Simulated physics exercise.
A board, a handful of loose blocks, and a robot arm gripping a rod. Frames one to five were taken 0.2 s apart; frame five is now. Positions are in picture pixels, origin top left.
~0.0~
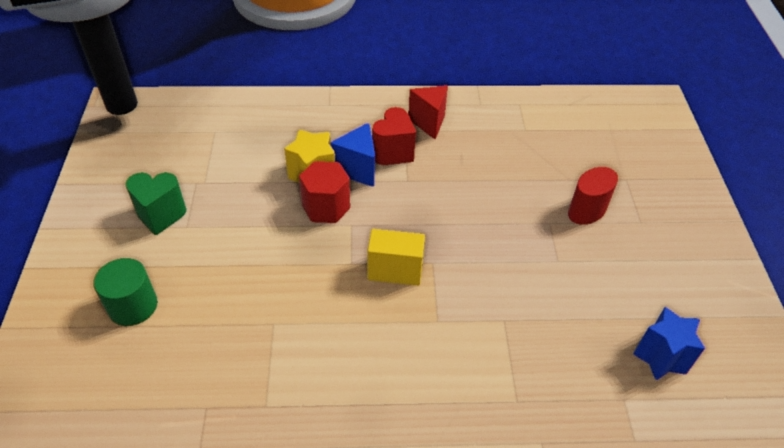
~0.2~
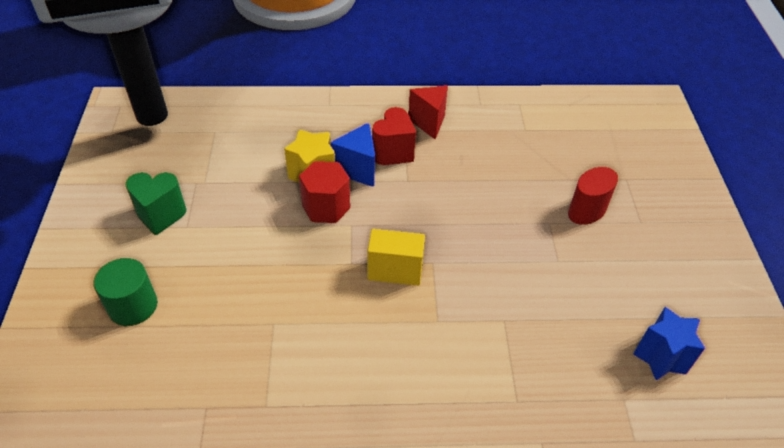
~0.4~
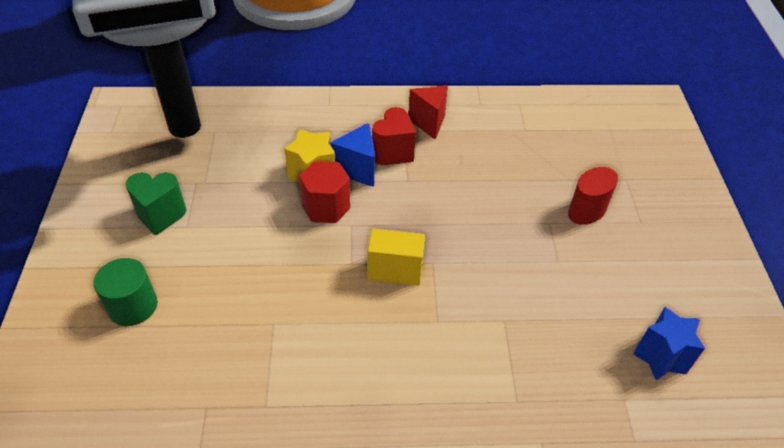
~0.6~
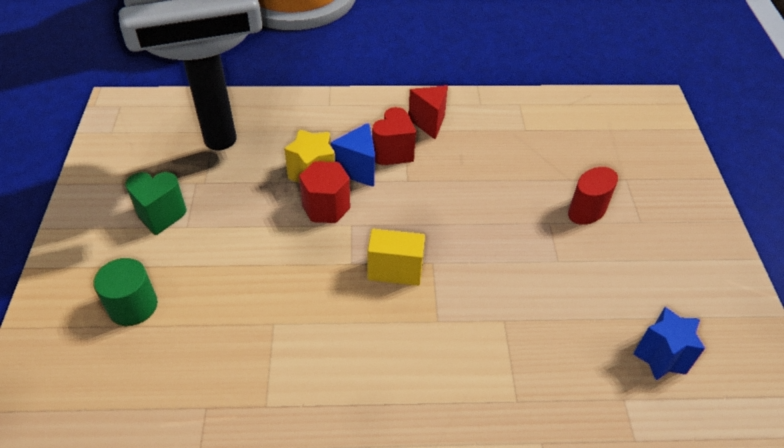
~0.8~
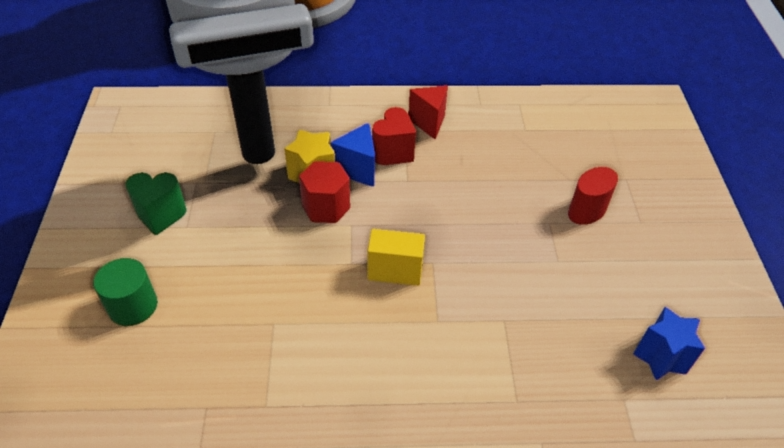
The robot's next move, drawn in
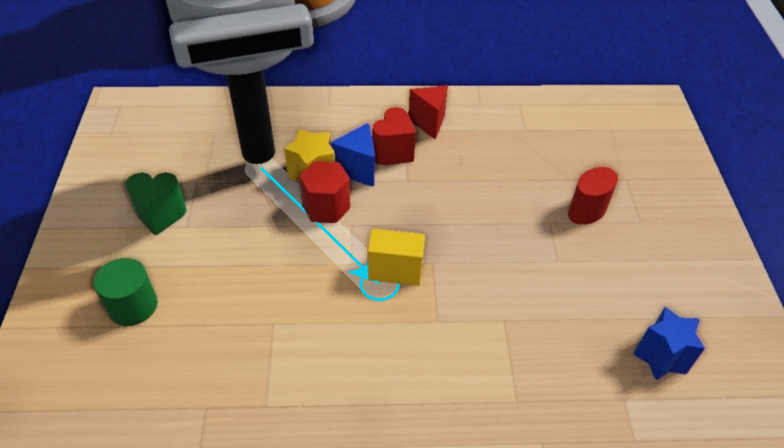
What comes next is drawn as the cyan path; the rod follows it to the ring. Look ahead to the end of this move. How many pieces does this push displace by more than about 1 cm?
The count is three or more.
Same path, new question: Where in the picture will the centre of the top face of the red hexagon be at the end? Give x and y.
At roughly (366, 191).
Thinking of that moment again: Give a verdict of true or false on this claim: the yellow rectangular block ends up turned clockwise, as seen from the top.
My answer: False.
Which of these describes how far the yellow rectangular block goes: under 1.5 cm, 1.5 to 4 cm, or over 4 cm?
That one ends up 1.5 to 4 cm from where it is now.
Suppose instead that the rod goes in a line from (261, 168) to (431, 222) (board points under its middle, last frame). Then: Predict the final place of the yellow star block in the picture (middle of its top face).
I expect it at (445, 167).
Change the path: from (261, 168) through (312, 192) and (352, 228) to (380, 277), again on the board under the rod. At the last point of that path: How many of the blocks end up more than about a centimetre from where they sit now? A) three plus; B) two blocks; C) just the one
The correct letter is A.
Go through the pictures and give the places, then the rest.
In the first picture, rod tip (122, 106); block tops, yellow star block (311, 145); red hexagon (324, 177); blue three-sided block (358, 140); yellow rectangular block (397, 242).
In the second picture, rod (152, 116); blocks unchanged.
In the third picture, rod (185, 128); blocks unchanged.
In the fourth picture, rod (220, 140); blocks unchanged.
In the fifth picture, rod (259, 153); yellow star block (311, 145); red hexagon (324, 177); blue three-sided block (358, 140); yellow rectangular block (397, 242).
Path on the board, from (261, 168) directly to (380, 284).
What follows on the original path. One third of the way, rod (296, 189); yellow star block (323, 153), turned 60° anticlockwise; red hexagon (338, 182), turned 45° clockwise; blue three-sided block (361, 137).
Two thirds of the way, rod (336, 228); yellow star block (324, 154), turned 65° anticlockwise; red hexagon (366, 191), turned 15° anticlockwise; blue three-sided block (361, 137).
At the end, rod (380, 270); yellow star block (324, 154), turned 65° anticlockwise; red hexagon (366, 191), turned 15° anticlockwise; blue three-sided block (361, 137); yellow rectangular block (431, 259), turned 25° anticlockwise.
